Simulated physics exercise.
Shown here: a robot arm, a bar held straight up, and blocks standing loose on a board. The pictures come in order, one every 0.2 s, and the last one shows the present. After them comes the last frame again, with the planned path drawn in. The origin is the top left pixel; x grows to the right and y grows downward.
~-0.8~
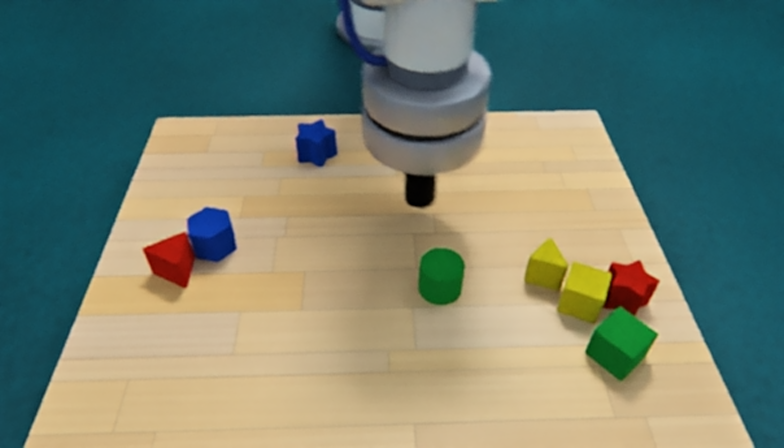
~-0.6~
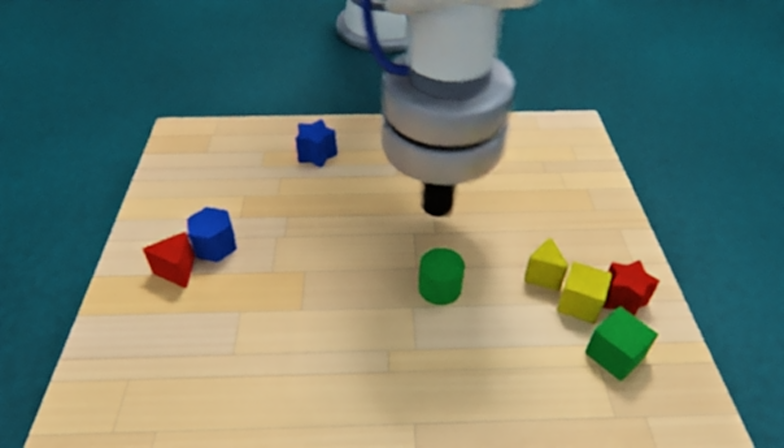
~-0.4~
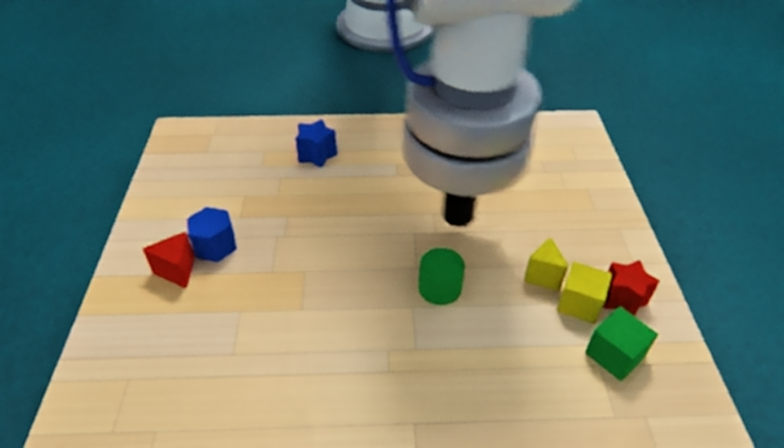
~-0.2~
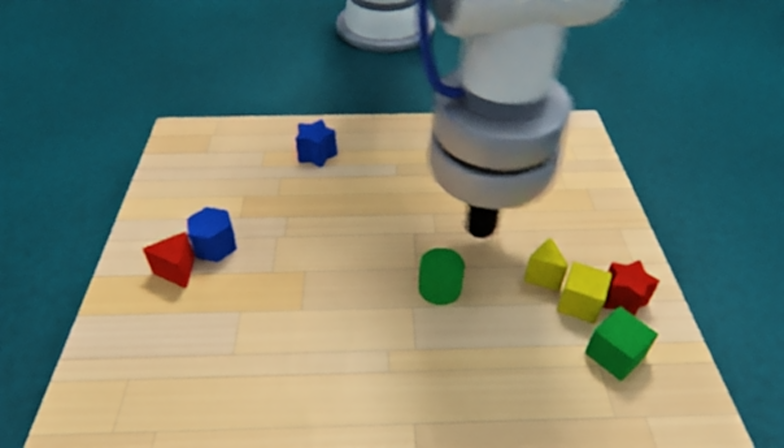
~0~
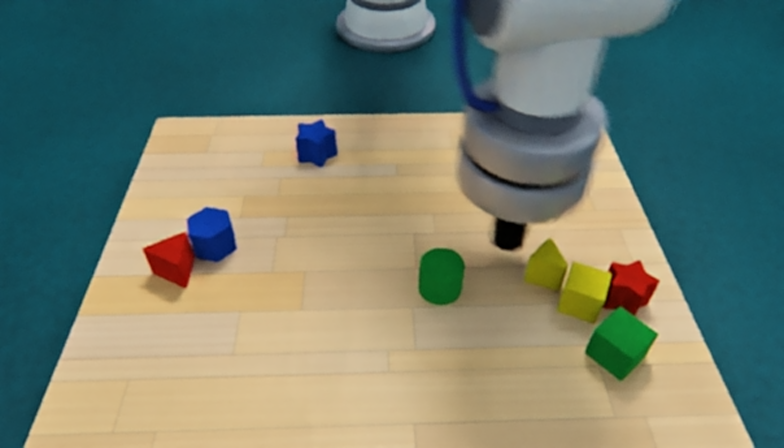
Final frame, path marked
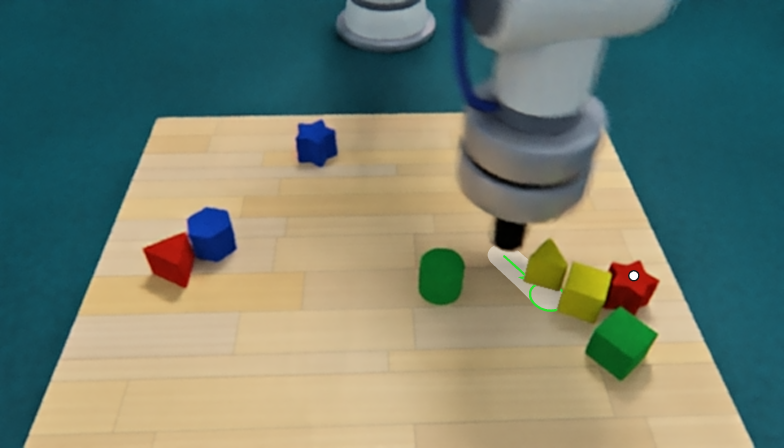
At the start, a robot arm holds a short dark bar upright above a wooden board, behind a green cylinder, with loose colored blocks scattered around. The arm then moves steadily right and slightly toward the viewer, bringing the bar near the yellow triangular block, while all the blocks stay still.
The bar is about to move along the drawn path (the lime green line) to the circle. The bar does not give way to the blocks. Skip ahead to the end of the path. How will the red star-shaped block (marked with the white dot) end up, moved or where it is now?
Once the bar is done, the red star-shaped block is in a new spot.
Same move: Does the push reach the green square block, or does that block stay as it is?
That block stays in place.
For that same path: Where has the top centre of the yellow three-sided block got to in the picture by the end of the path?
The top centre is at (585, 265).
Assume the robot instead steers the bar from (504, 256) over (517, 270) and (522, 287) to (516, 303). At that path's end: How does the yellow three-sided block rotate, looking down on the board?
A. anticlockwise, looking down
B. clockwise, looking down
Option A.
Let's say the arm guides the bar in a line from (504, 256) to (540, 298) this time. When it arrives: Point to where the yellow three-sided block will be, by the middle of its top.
Final place: (572, 261).
The drawn path runs straight from (504, 256) to (548, 296); the dot is on the red star-shaped block.
The first path, step by step. Halfway along, bar (530, 261); yellow three-sided block (564, 259), turned 30° anticlockwise; yellow square block (599, 282), turned 25° clockwise; red star-shaped block (641, 279), turned 25° anticlockwise.
At the end, bar (552, 282); green circular block not moved; yellow three-sided block (583, 263), turned 50° anticlockwise; yellow square block (605, 286), turned 35° clockwise; green square block not moved; red star-shaped block (645, 281), turned 35° anticlockwise.
